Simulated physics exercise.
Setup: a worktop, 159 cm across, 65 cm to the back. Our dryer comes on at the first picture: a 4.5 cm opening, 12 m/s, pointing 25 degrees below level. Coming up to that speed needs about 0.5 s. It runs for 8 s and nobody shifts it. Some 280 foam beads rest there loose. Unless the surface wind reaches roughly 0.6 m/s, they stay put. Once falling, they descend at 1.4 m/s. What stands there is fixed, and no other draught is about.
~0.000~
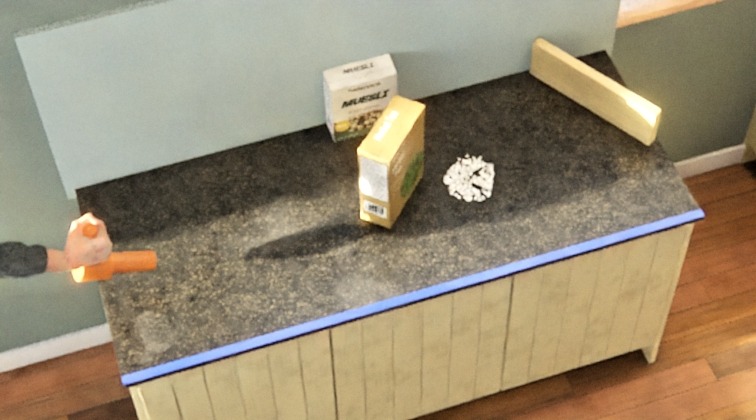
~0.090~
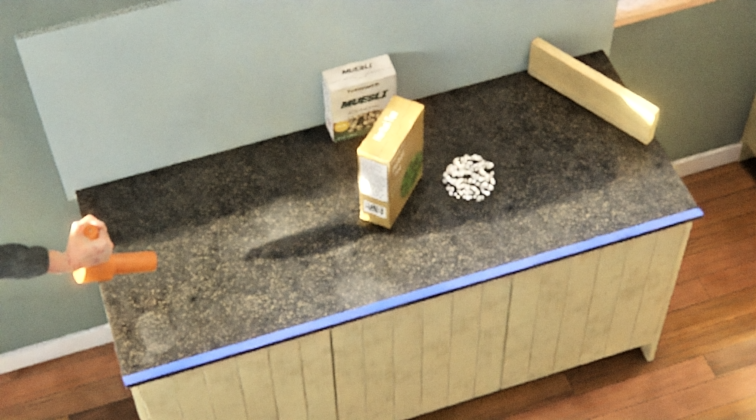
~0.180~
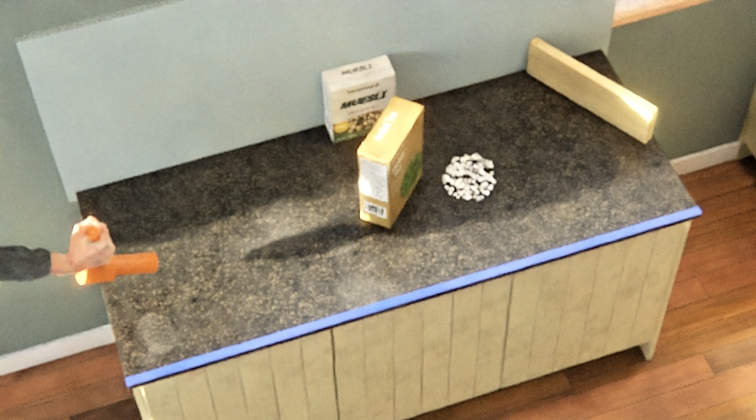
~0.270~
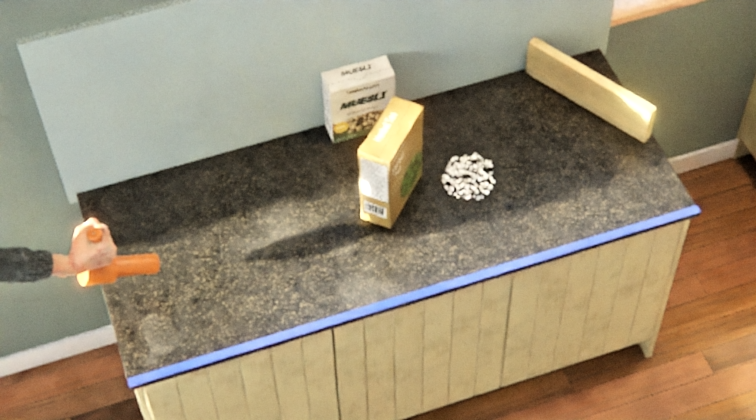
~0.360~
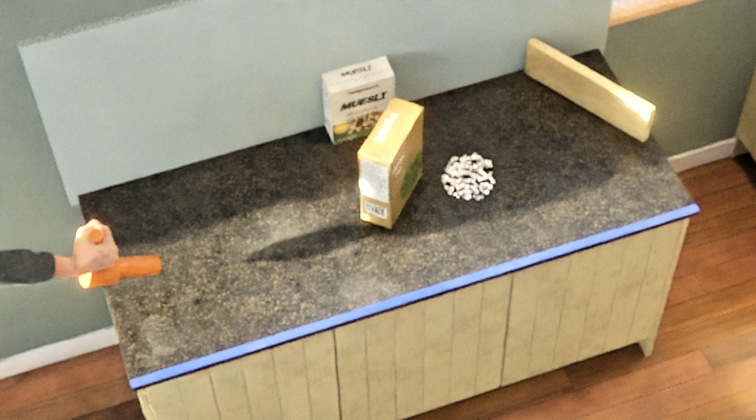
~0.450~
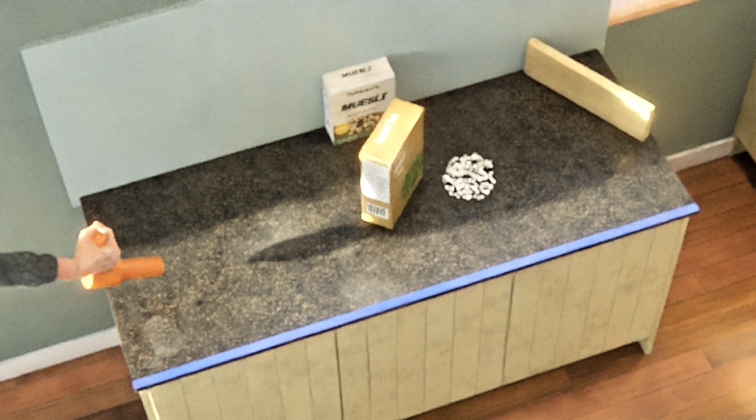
On a dark speckled countertop, a hand holding an orange dryer at the left while cartons and white foam beads sit still.
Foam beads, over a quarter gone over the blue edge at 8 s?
Looks like that edge will lose at most a quarter of the load.
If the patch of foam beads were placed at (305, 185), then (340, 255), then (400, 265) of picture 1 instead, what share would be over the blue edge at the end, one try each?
Roughly 0 %, then 70 %, then 90 %.
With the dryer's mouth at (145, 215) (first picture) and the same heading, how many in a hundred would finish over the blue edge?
Estimate: About 0 %.
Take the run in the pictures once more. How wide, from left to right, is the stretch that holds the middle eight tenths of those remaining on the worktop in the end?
About 30 cm.
After 1.6 s the count stands so, 0 % are over the blue edge; the middle of those still in play is near (465, 173).
After 2.6 s the count stands so, 0 % are over the blue edge; the middle of those still in play is near (466, 173).
After 4.4 s the count stands so, 0 % are over the blue edge; the middle of those still in play is near (471, 174).
After 8.0 s, at the end, 0 % are over the blue edge; the middle of those still in play is near (471, 174).
